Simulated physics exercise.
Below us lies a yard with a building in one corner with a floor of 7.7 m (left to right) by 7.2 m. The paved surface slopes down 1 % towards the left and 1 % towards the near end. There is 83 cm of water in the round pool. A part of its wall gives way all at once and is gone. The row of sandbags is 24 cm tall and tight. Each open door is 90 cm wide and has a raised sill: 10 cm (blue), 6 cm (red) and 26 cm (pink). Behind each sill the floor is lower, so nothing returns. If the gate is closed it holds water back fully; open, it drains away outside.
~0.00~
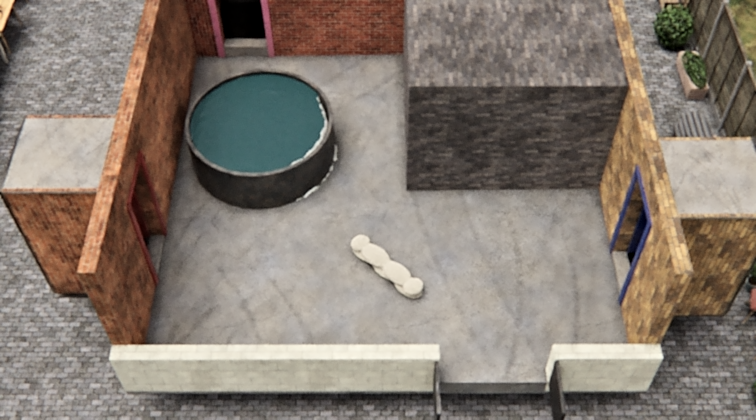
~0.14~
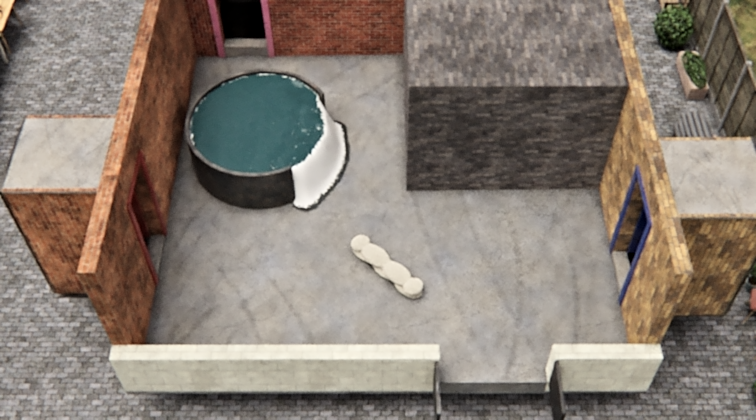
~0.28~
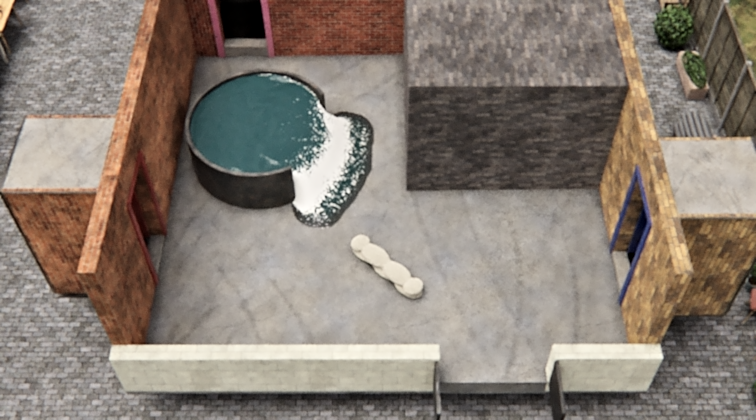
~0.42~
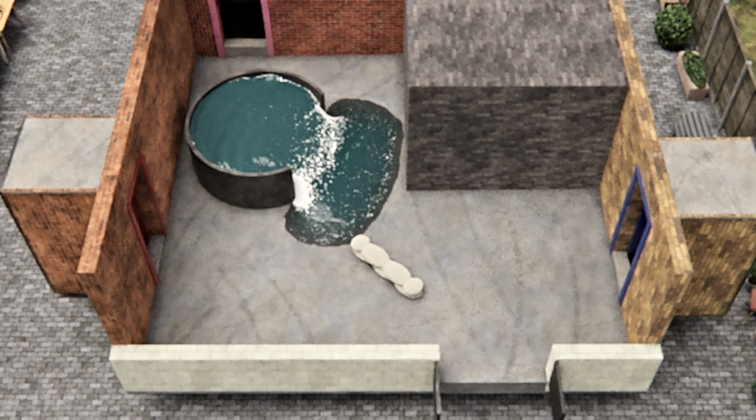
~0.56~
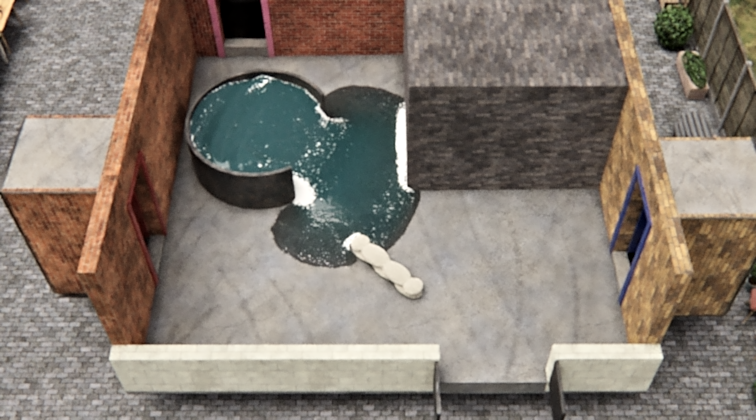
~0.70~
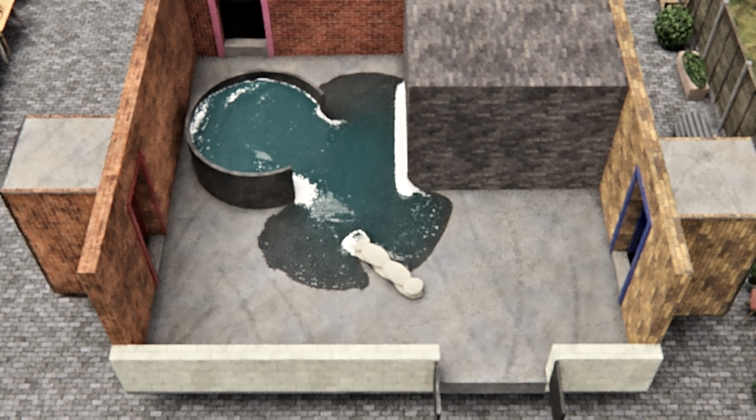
In a walled yard, water bursts from a round pool and spreads around a pale twisted object.
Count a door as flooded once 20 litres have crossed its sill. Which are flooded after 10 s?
Within that time: At the blue door it passes the limit; at the red door it stays under the limit; at the pink door it does not reach the limit.
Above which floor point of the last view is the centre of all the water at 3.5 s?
Around (363, 189).
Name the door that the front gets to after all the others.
It is the red one.
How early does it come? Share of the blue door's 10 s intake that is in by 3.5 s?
Some 20 per cent by then.
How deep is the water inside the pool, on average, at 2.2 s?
About 32 cm.
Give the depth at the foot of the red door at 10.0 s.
About 9.5 cm.
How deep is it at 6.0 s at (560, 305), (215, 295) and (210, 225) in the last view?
In that order: 13, 5 and 2 cm.
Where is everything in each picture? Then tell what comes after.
The round pool at (260, 123) is whole and still, 83 cm deep, in the first picture.
Water pours out at (328, 158) and has run 1.1 m, to (335, 124); deepest outside 42 cm, 83 cm at the round pool's back, in the second picture.
Water pours out at (328, 158) and has run 1.3 m, to (354, 117); deepest outside 49 cm, 83 cm at the round pool's back, in the third picture.
The front is at (376, 107), 1.7 m from the gap at (328, 160); 4.0 m2 of floor is under water; 83 cm left at the back of the round pool, in the fourth picture.
Water pours out at (328, 160) and has run 2.2 m, to (347, 261); deepest outside 41 cm, 79 cm at the round pool's back, in the fifth picture.
The front is at (414, 263), 2.7 m from the gap at (328, 160); 8.4 m2 of floor is under water; 69 cm left at the back of the round pool, in the sixth picture.
After 1.4 s water covers 40 % of the floor and is deepest (56 cm) near (402, 166); blue door not reached, red door not reached, pink door not reached.
After 2.2 s water covers 60 % of the floor and is deepest (42 cm) near (402, 166); blue door 10 cm at the sill, 0 L in, red door not reached, pink door not reached.
After 3.5 s water covers 75 % of the floor and is deepest (31 cm) near (582, 317); blue door 21 cm at the sill, 19 L in, red door not reached, pink door 7 cm at the sill, 0 L in.
After 6.0 s water covers 95 % of the floor and is deepest (23 cm) near (204, 125); blue door 12 cm at the sill, 86 L in, red door 4 cm at the sill, 1 L in, pink door 14 cm at the sill, 0 L in.
After 10.0 s water covers 95 % of the floor and is deepest (14 cm) near (188, 112); blue door 6 cm at the sill, 89 L in, red door 9 cm at the sill, 6 L in, pink door 12 cm at the sill, 0 L in.
